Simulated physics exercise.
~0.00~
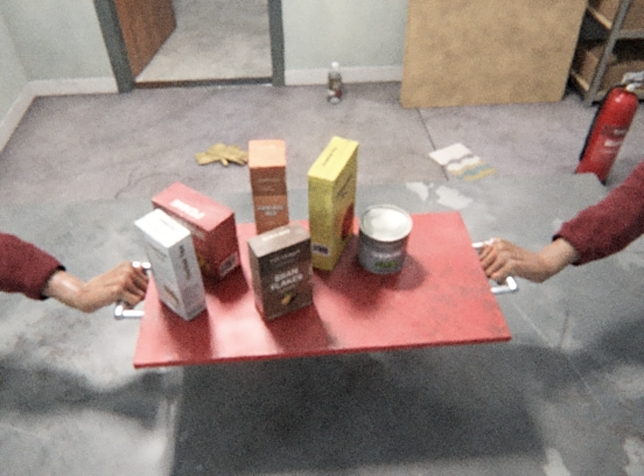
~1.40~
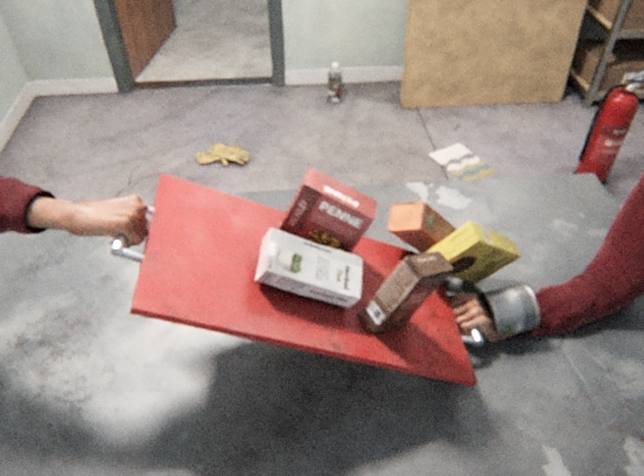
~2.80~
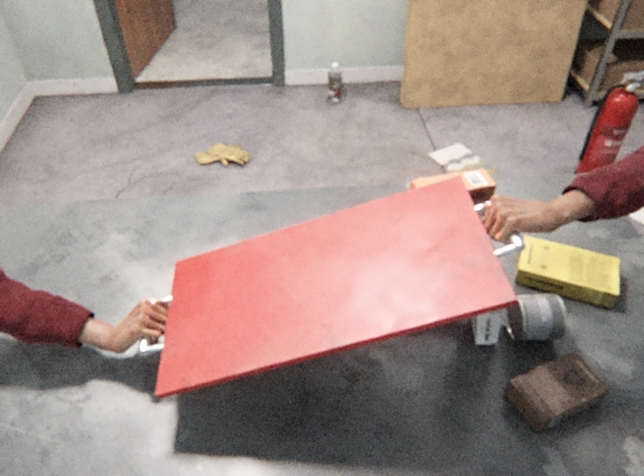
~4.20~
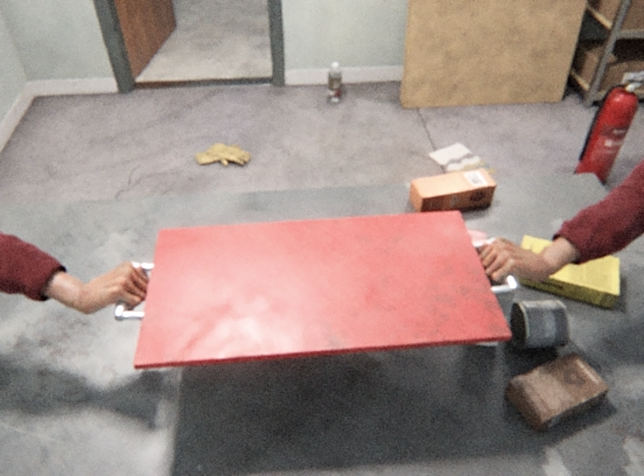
A flat red tray, held at each end by a hand in a dark red sleeve, carries several cartons and a grey tin above a grey surface, seen from slightly above in a bare room with a doorway behind and a fire extinguisher at right. The hands tip its right side down, and the tin, orange, yellow and brown packets go off that end while the white and red ones slide right. Those two leave the tray as well. The hands then tilt it the other way, right side raised. Finally it is level and empty, with the fallen items lying at right.
